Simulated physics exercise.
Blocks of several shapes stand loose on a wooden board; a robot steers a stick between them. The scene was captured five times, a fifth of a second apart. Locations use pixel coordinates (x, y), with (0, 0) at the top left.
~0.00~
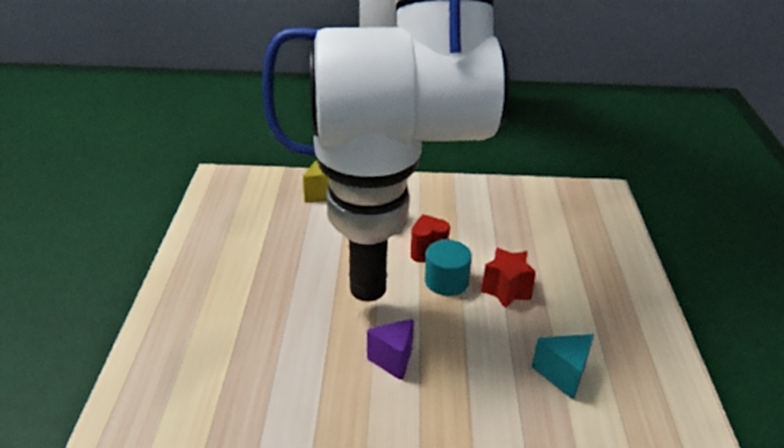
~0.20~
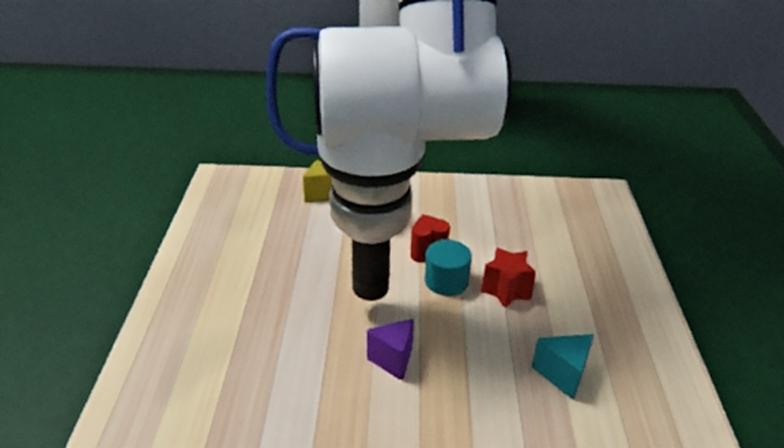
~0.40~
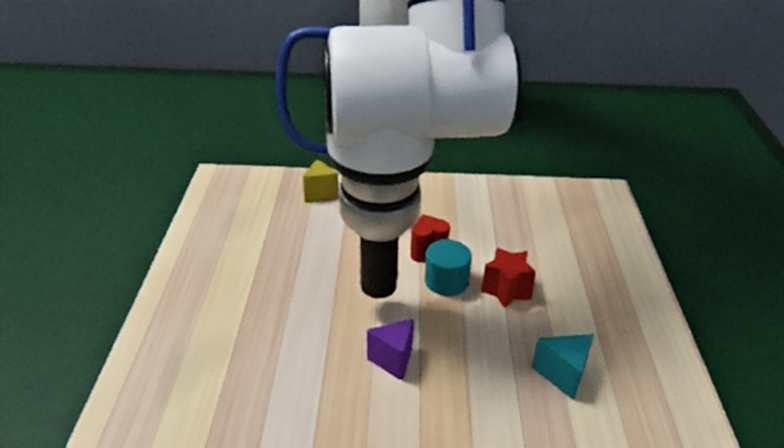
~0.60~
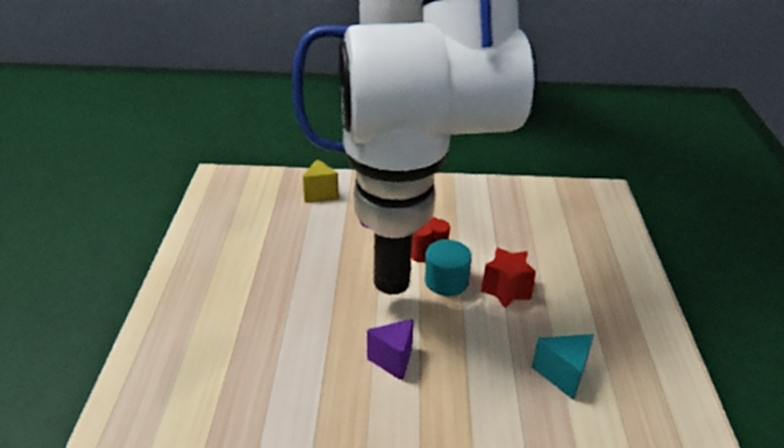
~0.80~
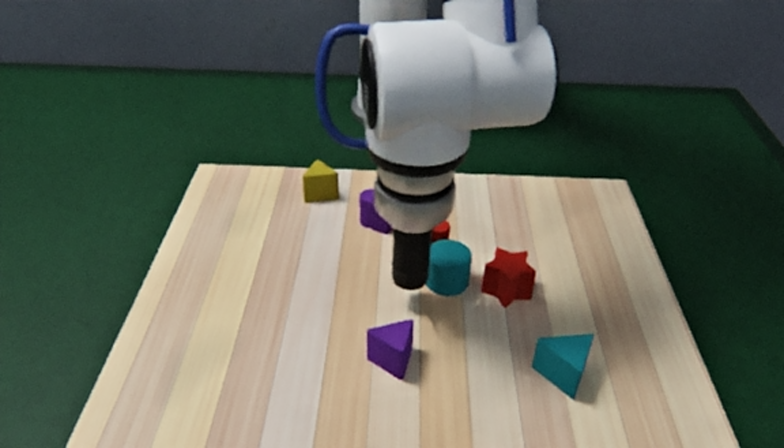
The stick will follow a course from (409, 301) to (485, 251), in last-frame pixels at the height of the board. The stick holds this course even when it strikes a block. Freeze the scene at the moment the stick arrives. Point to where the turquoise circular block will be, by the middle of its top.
In the picture, that point is around (526, 221).
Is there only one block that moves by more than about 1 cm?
Short answer: Yes.
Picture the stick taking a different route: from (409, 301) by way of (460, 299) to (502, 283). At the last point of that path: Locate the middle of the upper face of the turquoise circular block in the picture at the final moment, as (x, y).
The middle of its upper face should be somewhere near (484, 232).
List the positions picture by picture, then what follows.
Stick tip (368, 290); block tops, red heart-shaped block (430, 225); turquoise circular block (449, 253); red star (511, 262), in the first picture.
Stick (371, 289); blocks unchanged, in the second picture.
Stick (379, 287); blocks unchanged, in the third picture.
Stick (392, 284); blocks unchanged, in the fourth picture.
Stick (410, 279); red heart-shaped block partly hidden; turquoise circular block (449, 253); red star (511, 262), in the fifth picture.
What follows on the original path. One third of the way, stick (438, 262); turquoise circular block (471, 242).
Two thirds of the way, stick (464, 246); turquoise circular block (499, 230); red star (515, 261), turned 20° clockwise.
At the end, stick (488, 231); red heart-shaped block in place; turquoise circular block (526, 221); red star (515, 261), turned 20° clockwise.
